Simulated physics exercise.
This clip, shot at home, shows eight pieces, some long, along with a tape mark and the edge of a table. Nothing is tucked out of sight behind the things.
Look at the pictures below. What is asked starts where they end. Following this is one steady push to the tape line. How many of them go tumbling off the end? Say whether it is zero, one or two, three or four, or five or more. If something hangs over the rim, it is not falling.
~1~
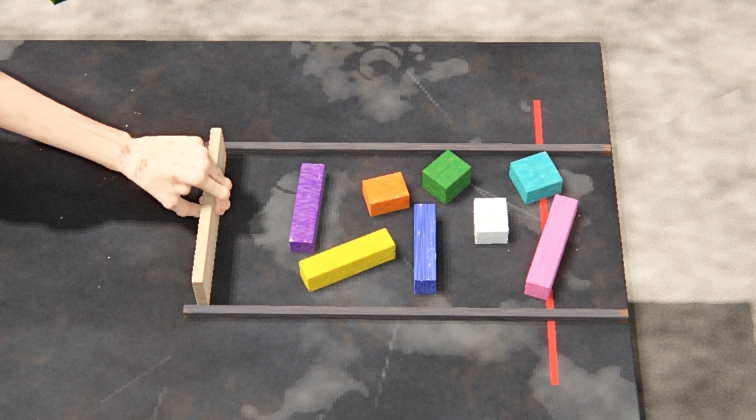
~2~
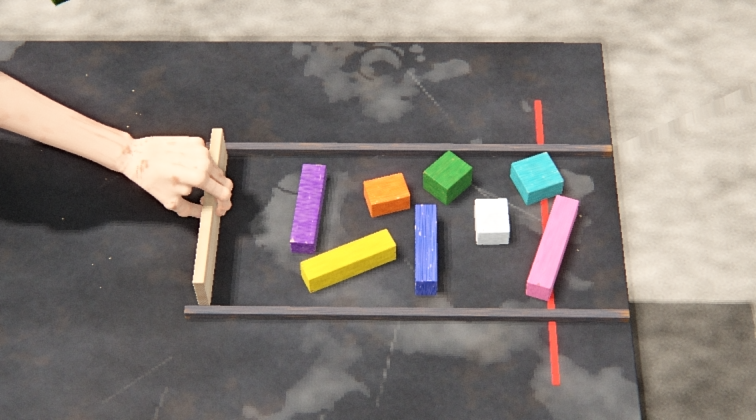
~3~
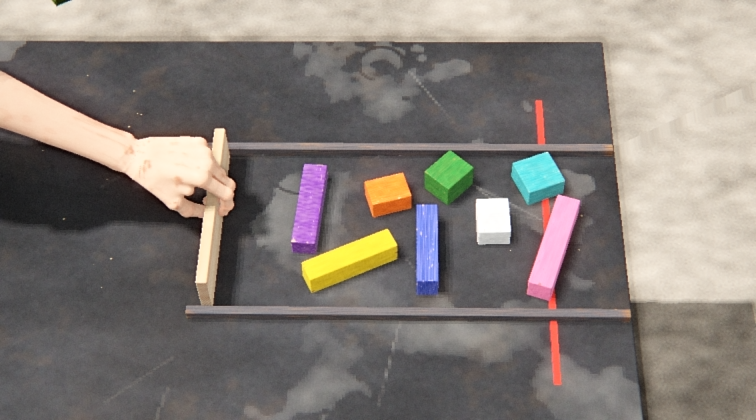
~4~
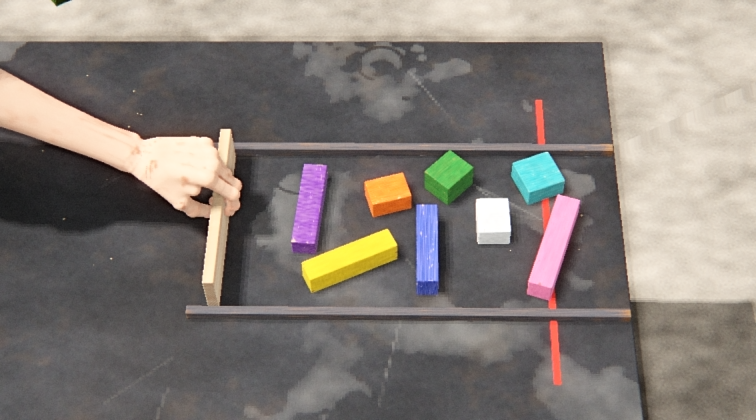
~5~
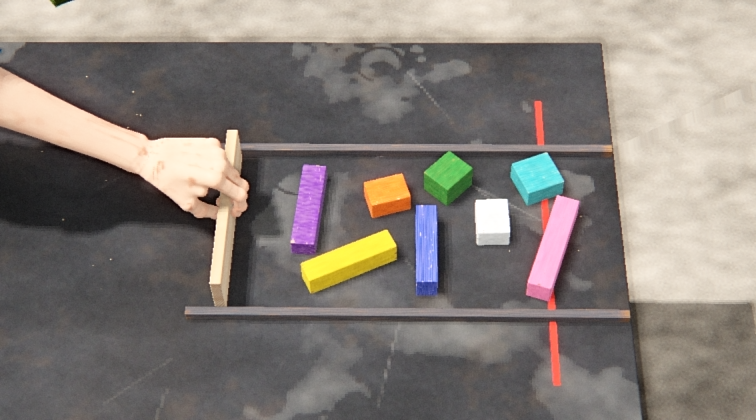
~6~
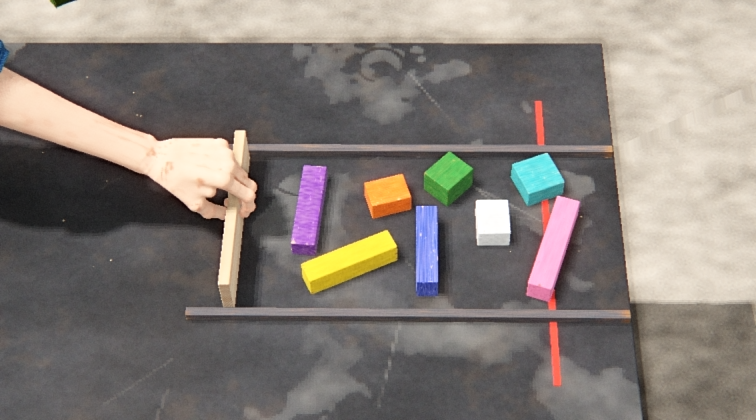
I would say three or four.
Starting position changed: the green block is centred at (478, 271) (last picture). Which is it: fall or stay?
In the end it hangs on.
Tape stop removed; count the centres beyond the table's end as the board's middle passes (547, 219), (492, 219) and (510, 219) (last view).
Counts per position: 3 / 0 / 0.
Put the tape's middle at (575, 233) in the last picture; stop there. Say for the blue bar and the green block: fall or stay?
Outcome - blue bar topples off, green block is left in place.
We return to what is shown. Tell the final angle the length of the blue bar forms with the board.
Misalignment: Close to 25°.
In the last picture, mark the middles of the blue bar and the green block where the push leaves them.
Roughly (604, 268); the other one roughly (584, 166).
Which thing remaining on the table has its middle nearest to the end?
The blue bar.
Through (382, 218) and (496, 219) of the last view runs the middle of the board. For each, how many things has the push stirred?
By then 5, and 8.
Soon after, none off yet; pink bar at rest near (554, 248); turquoise block at rest near (538, 179); white block at rest near (493, 222).
Then, none off yet; pink bar moving near (562, 250); turquoise block at rest near (538, 179); white block moved about its own width near (539, 221).
At rest, the number that fall off is three or four; fallen, white block, turquoise block and pink bar.
